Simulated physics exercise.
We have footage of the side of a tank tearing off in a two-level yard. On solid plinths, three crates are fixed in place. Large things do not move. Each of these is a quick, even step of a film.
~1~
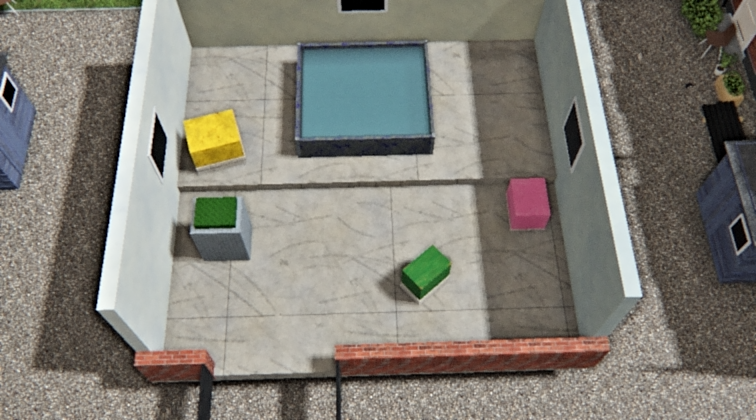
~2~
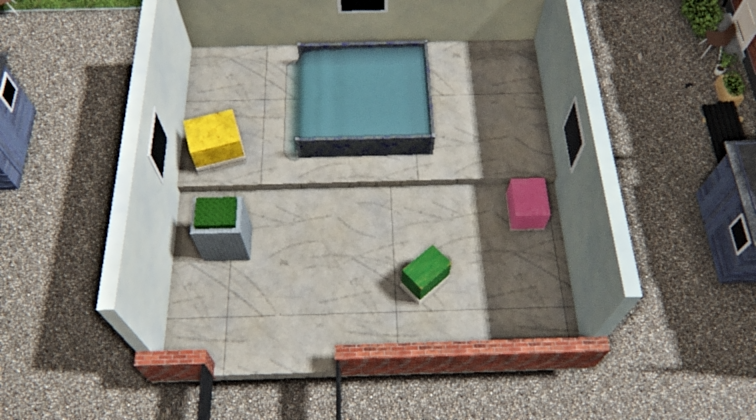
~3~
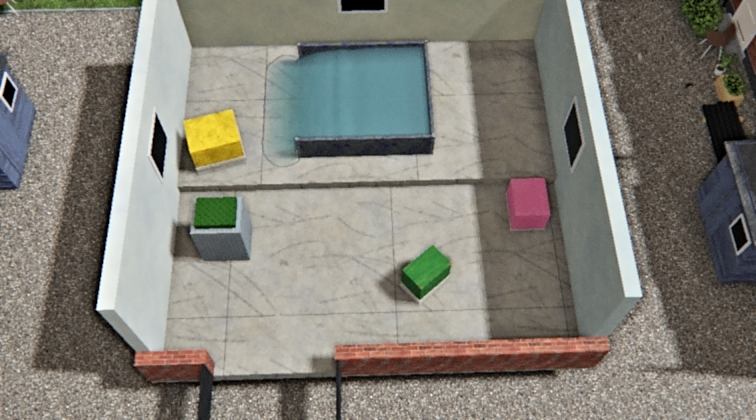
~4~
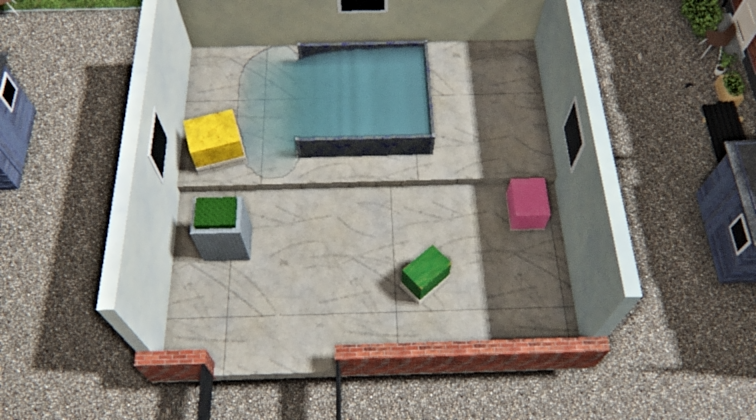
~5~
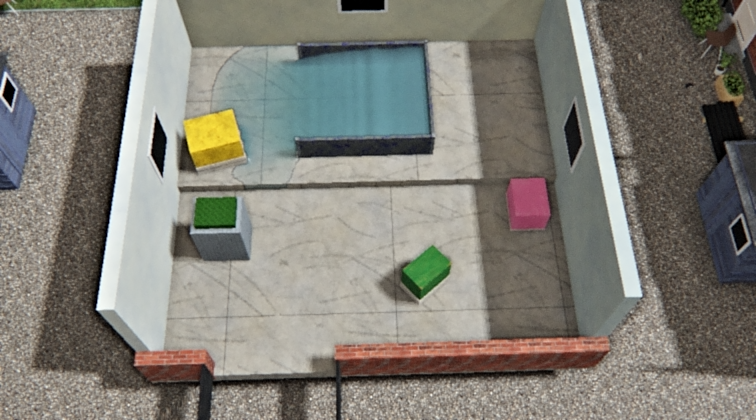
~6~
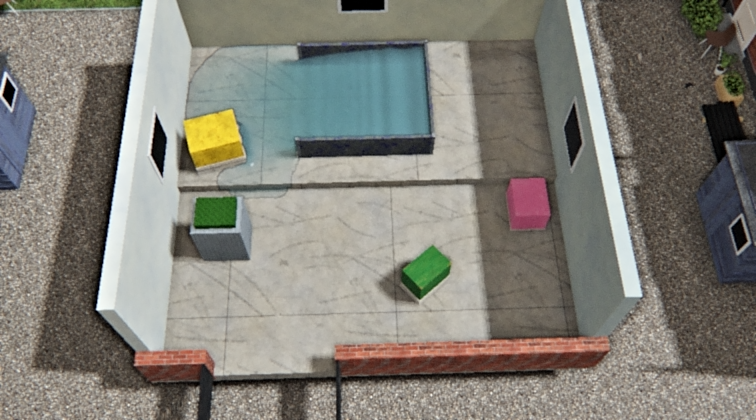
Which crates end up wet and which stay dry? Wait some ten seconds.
The yellow crate gets wet; the green crate stays dry; the pink crate gets wet.
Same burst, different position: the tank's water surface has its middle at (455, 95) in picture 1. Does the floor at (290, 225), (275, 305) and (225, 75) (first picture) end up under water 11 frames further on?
Results in order - swamped, left untouched, swamped.
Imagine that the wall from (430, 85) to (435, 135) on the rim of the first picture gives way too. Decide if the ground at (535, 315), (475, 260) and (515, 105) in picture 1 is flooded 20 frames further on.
In order: Swamped, swamped, swamped.
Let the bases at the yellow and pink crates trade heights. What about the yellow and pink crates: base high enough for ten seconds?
Briefly, the yellow crate crate is inundated and the pink crate crate is left untouched.
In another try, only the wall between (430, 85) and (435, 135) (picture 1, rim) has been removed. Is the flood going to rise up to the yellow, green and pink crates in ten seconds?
Going crate by crate, the yellow one stays out of reach, then the green one stays out of reach, then the pink one is caught.
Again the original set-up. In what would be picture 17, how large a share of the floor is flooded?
By my count, 25 percent.
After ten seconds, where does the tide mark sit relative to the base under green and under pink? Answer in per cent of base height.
I'd put it at some 40 % for one and some 330 % for the other, in that order.
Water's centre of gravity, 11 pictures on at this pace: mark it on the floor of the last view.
Close to pixel (287, 109).
A moment on, water covers 20 % of the floor; the yellow crate water round its plinth, the green crate not reached, the pink crate not reached.
Next, water covers 25 % of the floor; the yellow crate water round its plinth, the green crate not reached, the pink crate not reached.
Then, water covers 45 % of the floor; the yellow crate water round its plinth, the green crate not reached, the pink crate not reached.
Later, water covers 60 % of the floor; the yellow crate water round its plinth, the green crate water round its plinth, the pink crate not reached.
In the end, water covers 90 % of the floor; the yellow crate was topped, the green crate stayed above the water, the pink crate was topped.
